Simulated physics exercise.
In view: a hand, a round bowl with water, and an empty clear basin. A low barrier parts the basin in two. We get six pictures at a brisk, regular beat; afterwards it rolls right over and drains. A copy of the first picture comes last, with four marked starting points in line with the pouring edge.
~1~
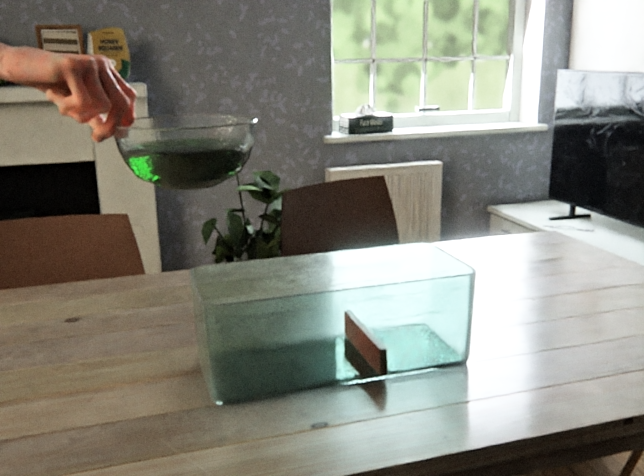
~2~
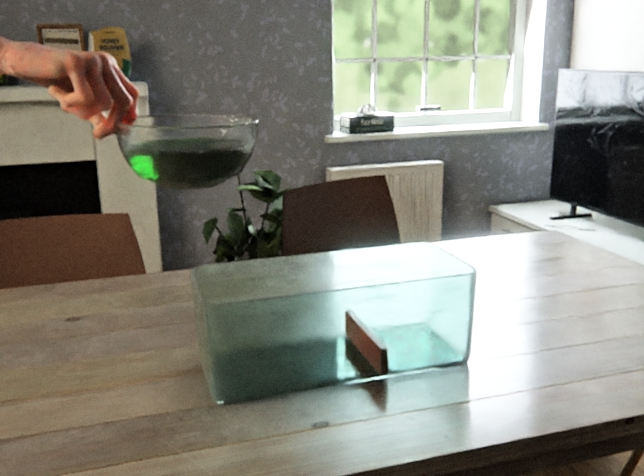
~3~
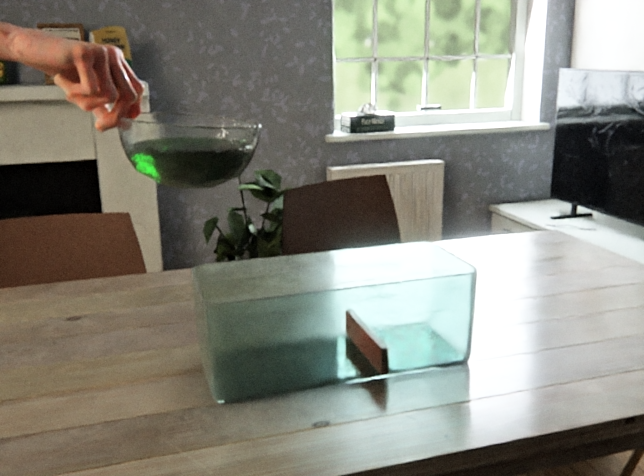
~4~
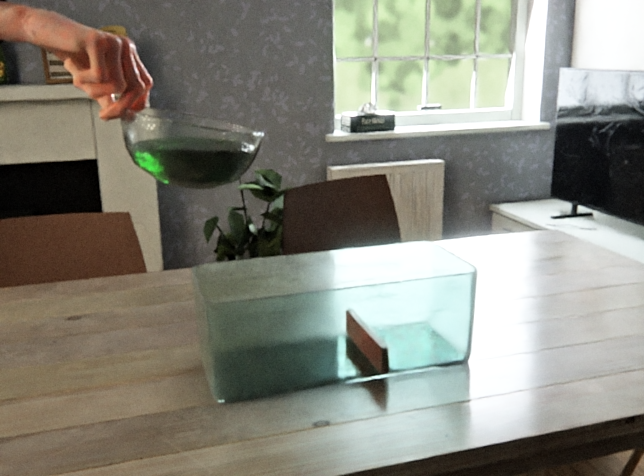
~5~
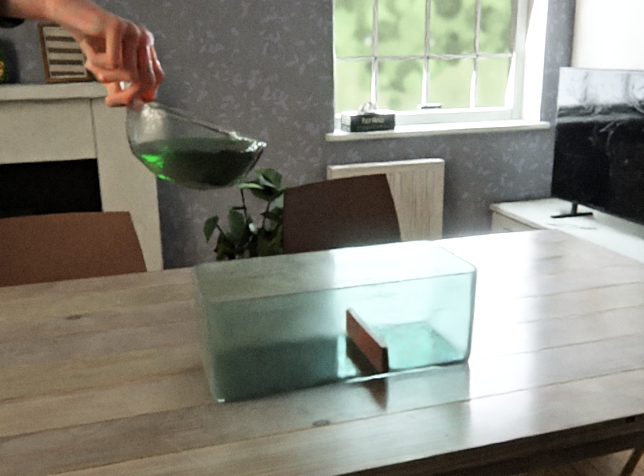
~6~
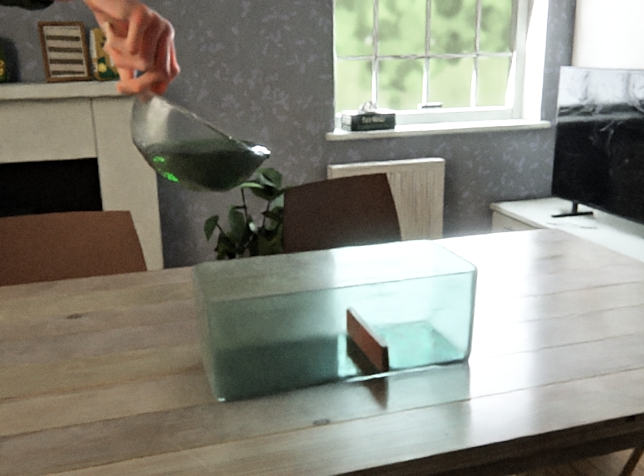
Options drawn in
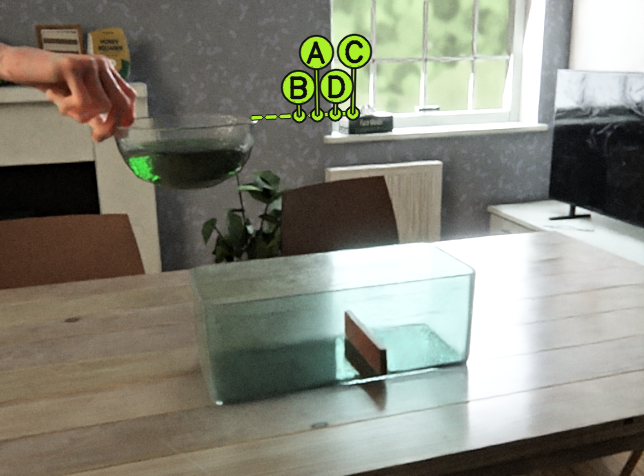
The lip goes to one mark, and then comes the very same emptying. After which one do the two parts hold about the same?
I would pick spot A.
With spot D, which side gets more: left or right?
The right one.
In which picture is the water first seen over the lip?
In picture 6.
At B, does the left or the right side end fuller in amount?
The left one.
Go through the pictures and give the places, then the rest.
The first frame shows upright, lip at (252, 117); basin from (210, 402) to (468, 360); top of the wall at (364, 328); nothing has left yet.
The second frame shows upright, lip at (254, 119); nothing has left yet.
The third frame shows tipped about 6°, lip at (257, 123); nothing has left yet.
The fourth frame shows tipped about 13°, lip at (260, 131); nothing has left yet.
The fifth frame shows tipped about 22°, lip at (262, 142); nothing has left yet.
The sixth frame shows tipped about 33°, lip at (262, 154); water is over the lip, down to (262, 154).
On the marked copy, A at (317, 114); B at (299, 115); C at (352, 113); D at (335, 114).
For spot A, about 48 % ends left of the wall and 52 % right of it.
For spot B, about 80 % ends left of the wall and 20 % right of it.
For spot C, about 12 % ends left of the wall and 87 % right of it.
For spot D, about 27 % ends left of the wall and 73 % right of it.
